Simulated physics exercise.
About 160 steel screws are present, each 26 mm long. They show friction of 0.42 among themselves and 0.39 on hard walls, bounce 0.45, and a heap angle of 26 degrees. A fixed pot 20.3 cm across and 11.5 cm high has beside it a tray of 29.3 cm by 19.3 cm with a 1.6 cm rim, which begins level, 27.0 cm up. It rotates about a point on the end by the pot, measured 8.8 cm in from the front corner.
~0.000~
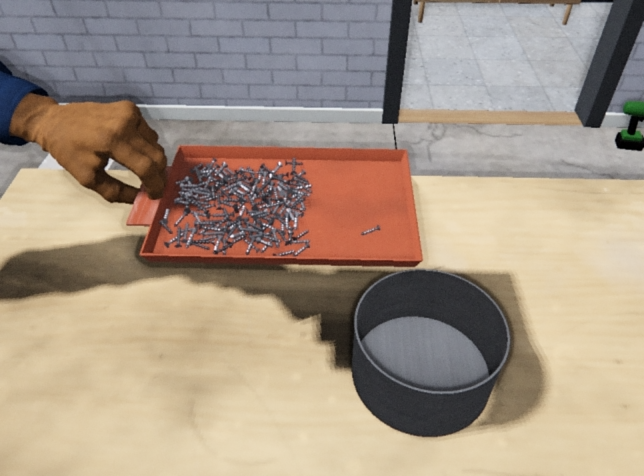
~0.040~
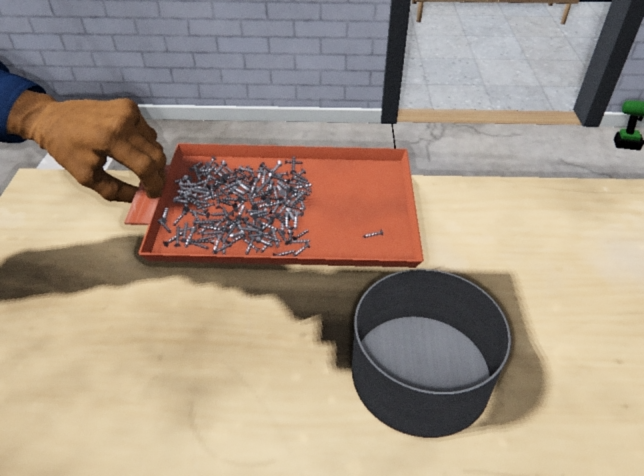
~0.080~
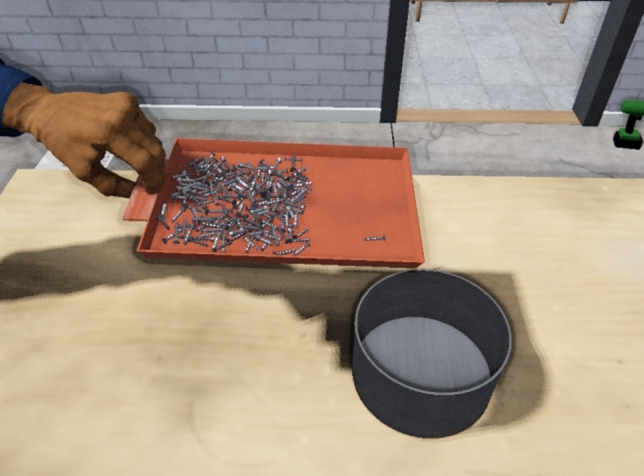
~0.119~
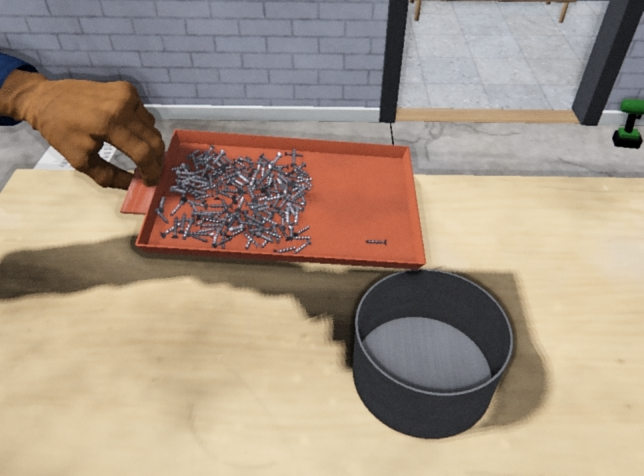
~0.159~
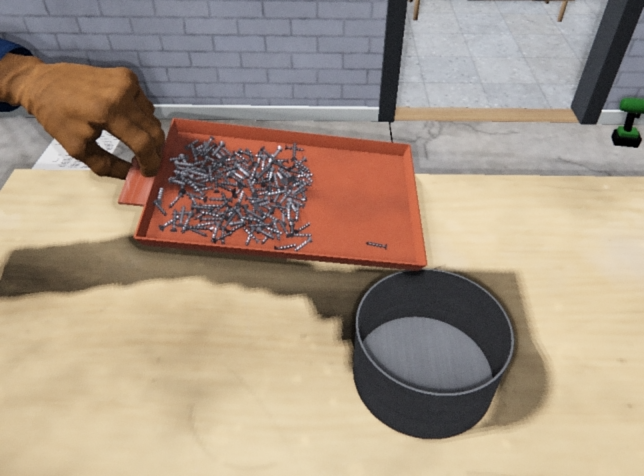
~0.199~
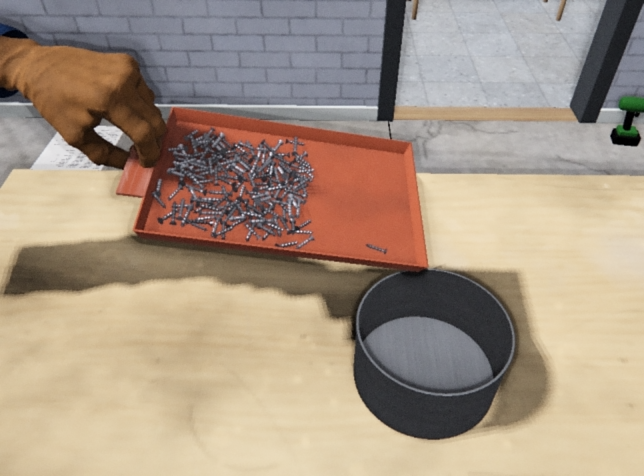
A red-orange tray heaped with small silver screws toward its left side, one lying apart at the right, sits over a pale wooden tabletop, seen from above at an angle, with a grey brick wall and doorway behind. A gloved brown hand grips its left handle, and an empty dark round pot stands at front right. The hand slowly raises the tray's left end, slanting it rightward, while the camera stays still.
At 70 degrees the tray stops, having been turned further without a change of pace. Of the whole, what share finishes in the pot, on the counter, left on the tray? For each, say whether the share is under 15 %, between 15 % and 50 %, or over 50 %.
Pot: That should get more than half. Counter: That should get only a little. Left on the tray: That should get only a little.
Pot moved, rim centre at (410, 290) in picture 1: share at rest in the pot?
About 30 per cent.
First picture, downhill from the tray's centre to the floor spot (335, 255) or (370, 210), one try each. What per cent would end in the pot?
The share comes to roughly 75 in a hundred, then roughly 60 in a hundred.
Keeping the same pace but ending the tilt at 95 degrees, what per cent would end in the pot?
It would land at about 100 percent.
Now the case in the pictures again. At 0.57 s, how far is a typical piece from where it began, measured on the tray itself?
By then it sits near 5 cm from where it began.
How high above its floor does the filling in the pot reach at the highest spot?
Roughly 2.5 cm up.
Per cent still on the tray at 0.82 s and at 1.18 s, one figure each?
Earlier moment 75, later moment 10.
After 0.57 s, tilt 39 degrees; the tray holds 100 %, the pot 0 %.
After 0.82 s, tilt 58 degrees; the tray holds 75 %, the pot 0 %.
Then, at 1.18 s, tilt 70 degrees; the tray holds 10 %, the pot 85 %.
By 2.5 s all is still; pot 95 %, counter 0 %, tray 5 %.
